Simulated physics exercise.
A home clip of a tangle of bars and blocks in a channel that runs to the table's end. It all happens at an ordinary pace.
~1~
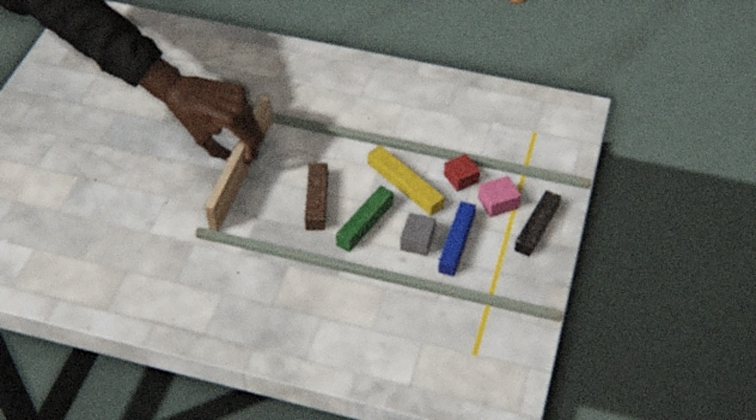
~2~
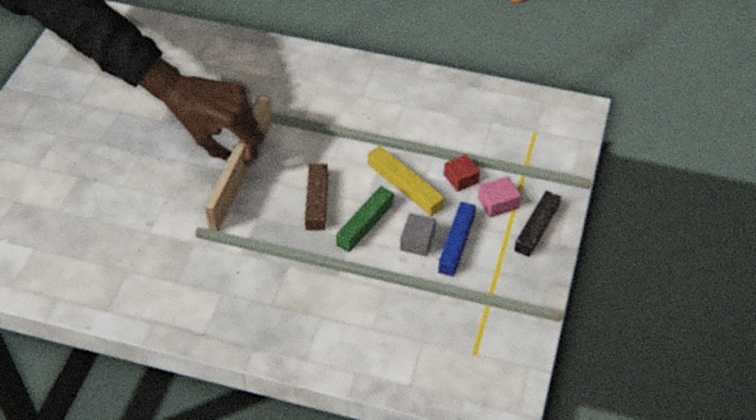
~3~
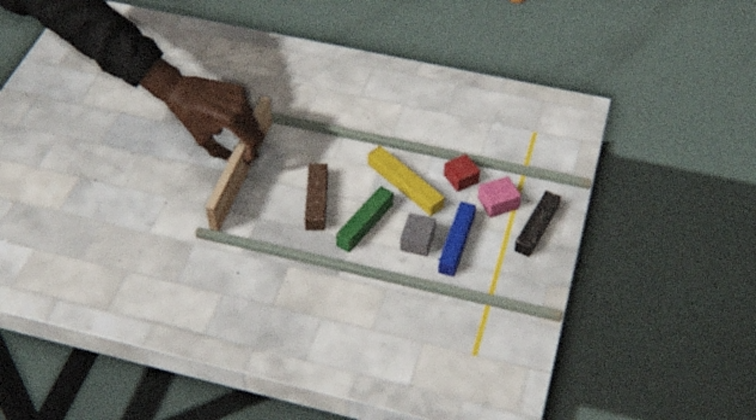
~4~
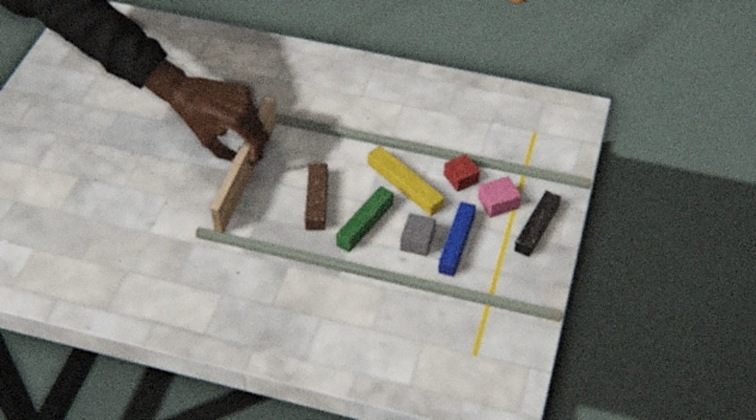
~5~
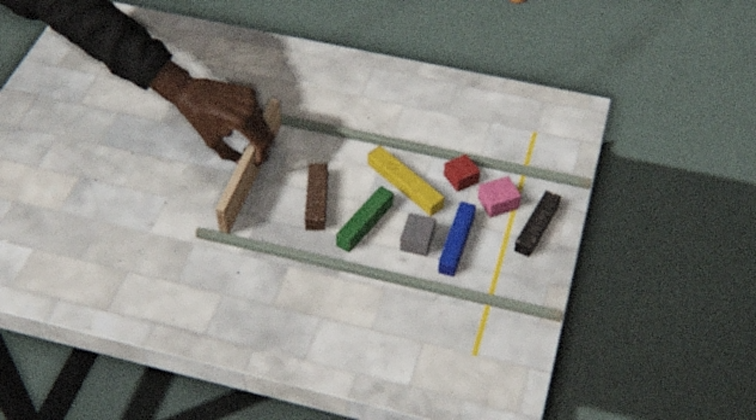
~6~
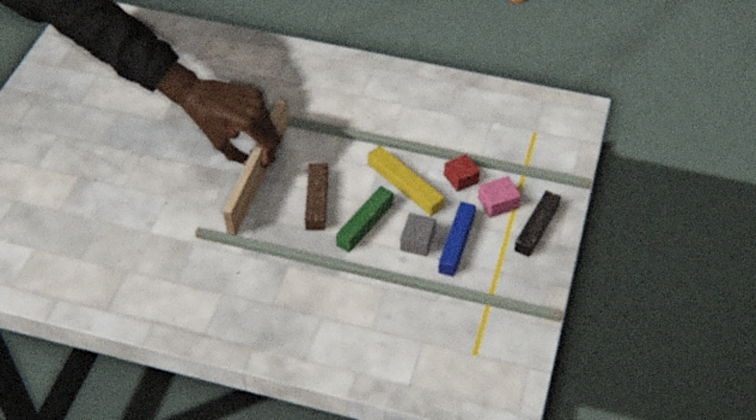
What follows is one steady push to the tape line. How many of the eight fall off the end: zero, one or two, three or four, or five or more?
The number that fall off is one or two.
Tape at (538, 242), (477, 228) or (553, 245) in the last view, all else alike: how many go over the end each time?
Down on the floor: 4, 0 and 7.
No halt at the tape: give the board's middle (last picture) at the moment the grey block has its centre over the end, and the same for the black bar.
At (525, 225) for the grey block; at (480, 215) for the black bar.
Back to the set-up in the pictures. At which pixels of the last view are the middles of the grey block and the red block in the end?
Near (551, 270) and (555, 191).
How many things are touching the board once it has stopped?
That makes 2.
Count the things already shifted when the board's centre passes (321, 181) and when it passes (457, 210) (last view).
The counts are 1 and 8.
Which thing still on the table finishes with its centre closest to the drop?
The pink block ends nearest.
A little later, none off yet; black bar at rest near (538, 223); pink block at rest near (499, 197); blue stick at rest near (457, 239).
When it is over, the number that fall off is one or two; down, blue stick and black bar.
